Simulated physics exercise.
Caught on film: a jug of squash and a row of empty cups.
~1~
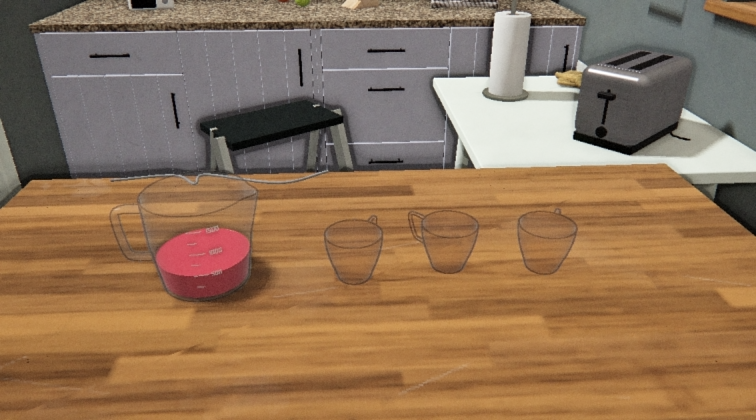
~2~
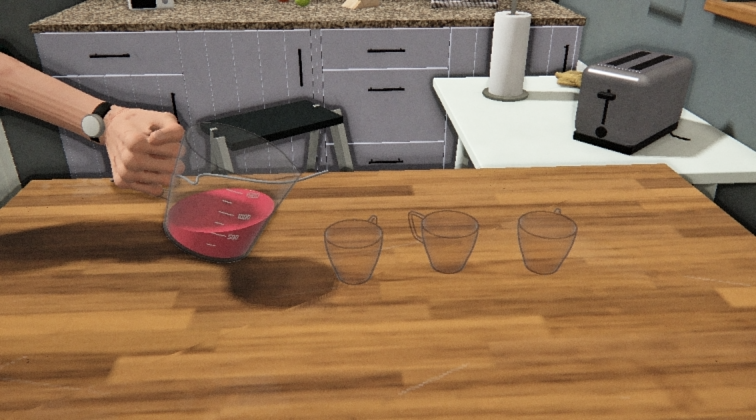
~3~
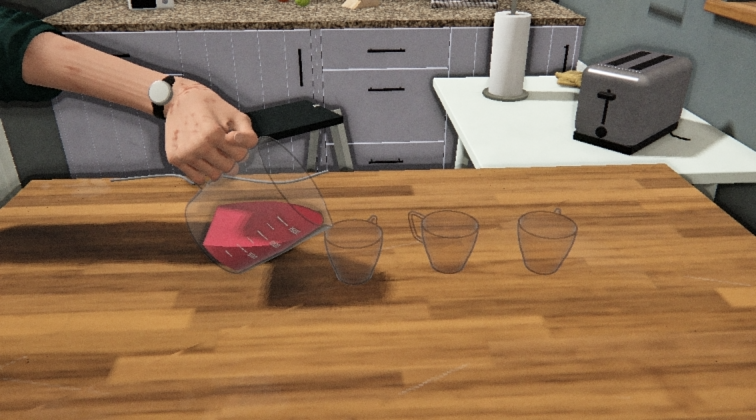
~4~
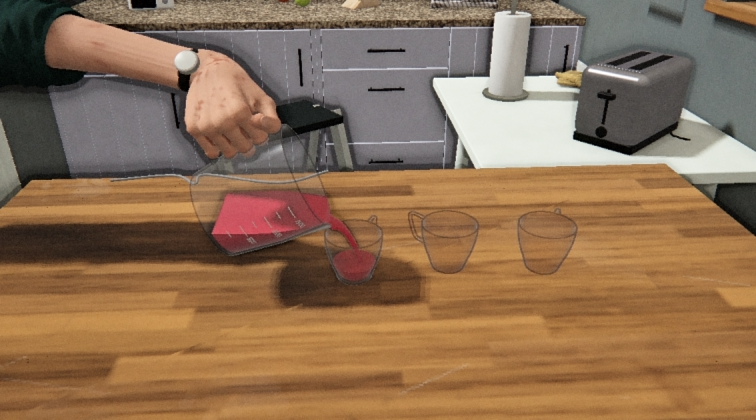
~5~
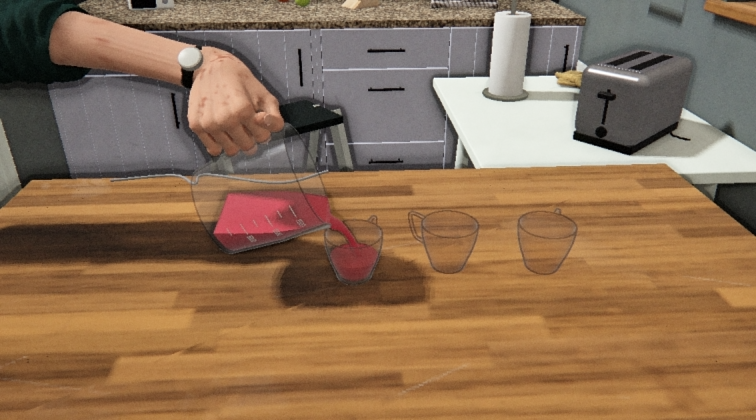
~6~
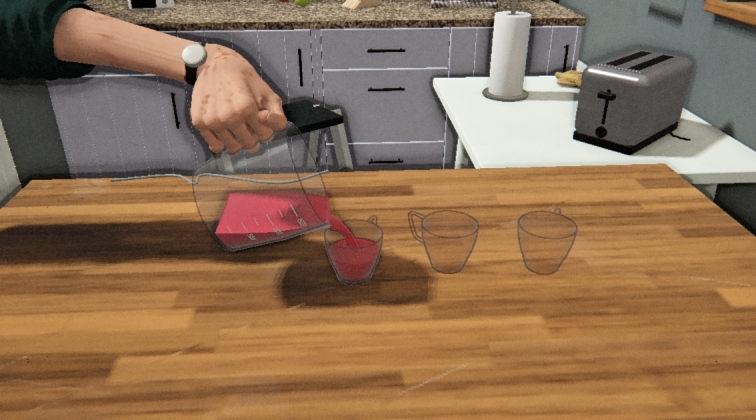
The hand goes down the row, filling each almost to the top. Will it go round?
What the jug holds runs short.
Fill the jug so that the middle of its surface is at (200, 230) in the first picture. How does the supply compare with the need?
My call: Plenty.
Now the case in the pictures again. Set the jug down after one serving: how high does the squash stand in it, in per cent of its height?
Some 15 per cent.
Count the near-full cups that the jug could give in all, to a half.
About 2.0.
Soon after, the first is about three quarters full.
Later, the first is done and the jug has about half of its load.
In the end, the jug is empty with two filled and the next at a little of a serving.
